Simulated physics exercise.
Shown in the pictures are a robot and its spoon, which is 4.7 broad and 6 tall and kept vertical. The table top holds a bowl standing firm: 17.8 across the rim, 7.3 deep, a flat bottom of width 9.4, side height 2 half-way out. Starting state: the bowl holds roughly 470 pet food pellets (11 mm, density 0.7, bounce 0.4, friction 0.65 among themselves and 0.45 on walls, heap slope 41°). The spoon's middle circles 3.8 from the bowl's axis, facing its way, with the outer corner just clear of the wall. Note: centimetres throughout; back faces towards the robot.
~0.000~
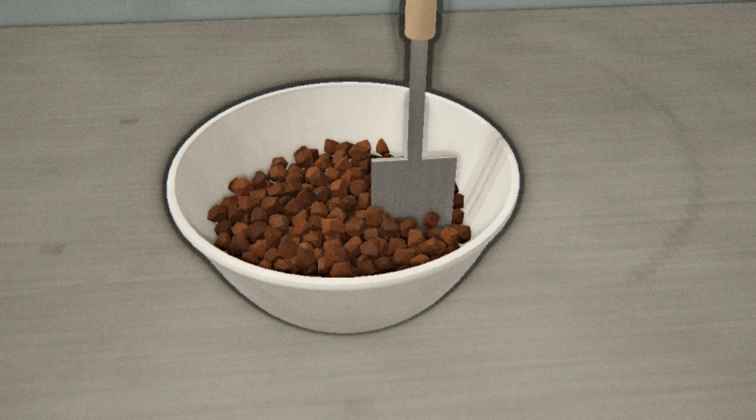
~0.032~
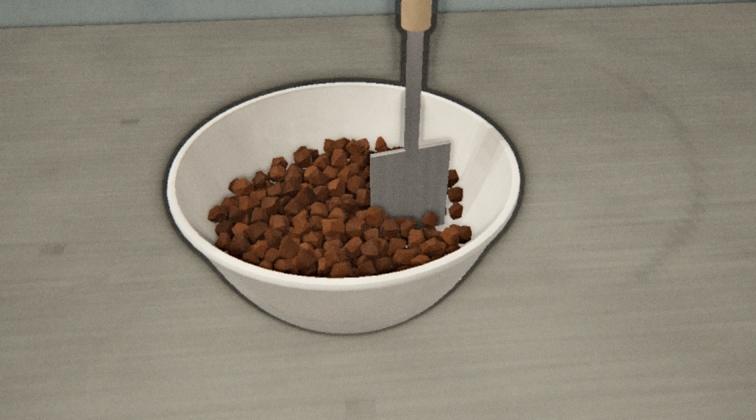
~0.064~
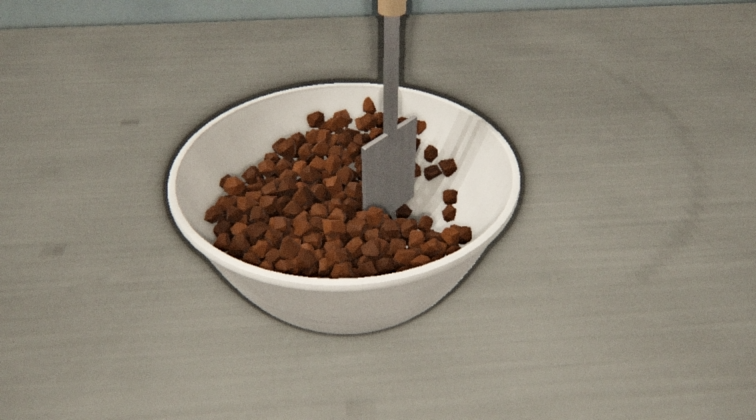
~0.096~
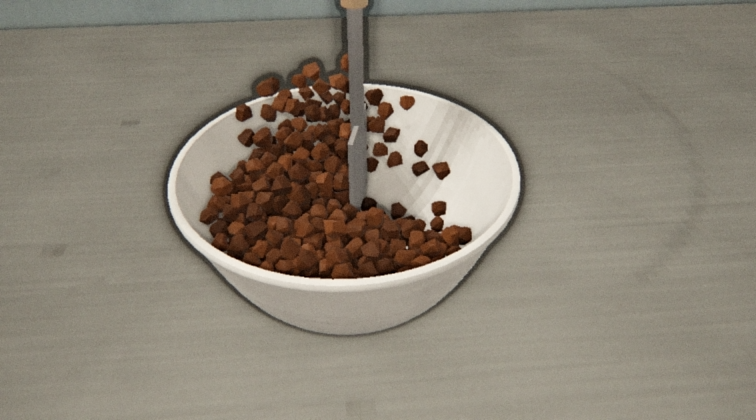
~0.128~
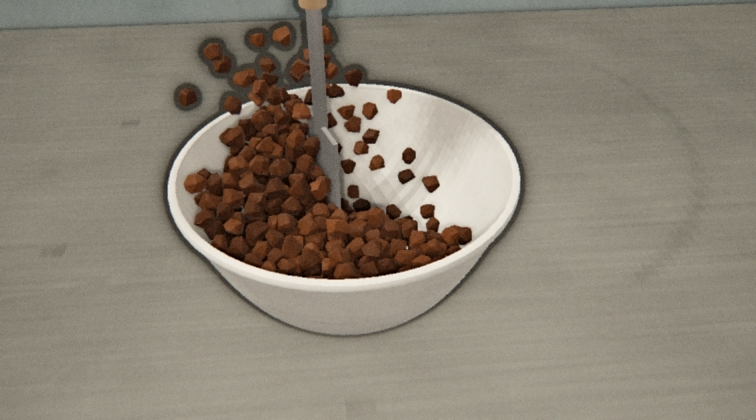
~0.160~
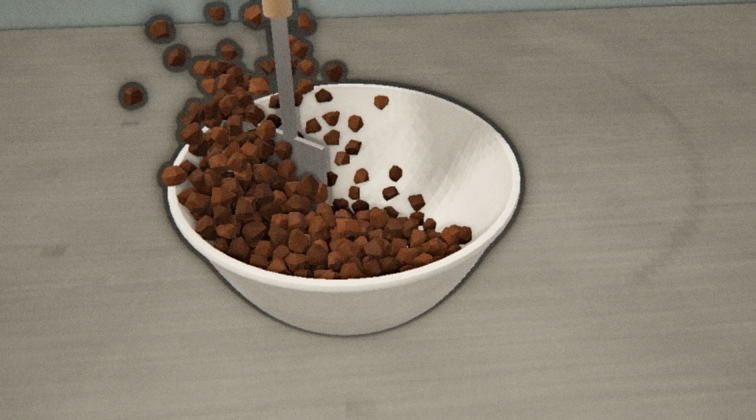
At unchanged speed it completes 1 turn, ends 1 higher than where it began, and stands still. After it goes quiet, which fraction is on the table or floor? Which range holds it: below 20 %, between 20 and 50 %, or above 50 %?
It lies between 20 and 50 %.
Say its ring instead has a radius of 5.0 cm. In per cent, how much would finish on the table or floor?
Near 15 %.
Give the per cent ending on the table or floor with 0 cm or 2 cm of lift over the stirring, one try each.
Try one: Around 35 %; try two: Around 30 %.
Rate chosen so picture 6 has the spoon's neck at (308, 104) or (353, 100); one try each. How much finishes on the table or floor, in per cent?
Around 25 and 15 percent, in that order.
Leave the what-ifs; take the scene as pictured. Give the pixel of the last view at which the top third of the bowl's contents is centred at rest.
I'd say close to (370, 168).
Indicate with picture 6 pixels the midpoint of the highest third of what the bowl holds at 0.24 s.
I'd put it at around (286, 232).
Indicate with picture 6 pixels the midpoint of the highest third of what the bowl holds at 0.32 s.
Estimated centre: (432, 219).
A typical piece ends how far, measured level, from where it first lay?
Around 9 centimetres.
After 0.24 s, 221° round, highest piece 12 above the table; 416 in the bowl, 1 on the table or floor, 55 in flight or on the tool.
After 0.32 s, 300° round, highest piece 11 above the table; 369 in the bowl, 32 on the table or floor, 71 in flight or on the tool.
After 0.56 s, 0° round, highest piece 7 above the table; 322 in the bowl, 150 on the table or floor.
After 1.26 s, 0° round, highest piece 7 above the table; 322 in the bowl, 150 on the table or floor.
At rest, 322 in the bowl, 150 on the table or floor. That is 32 % on the table or floor.
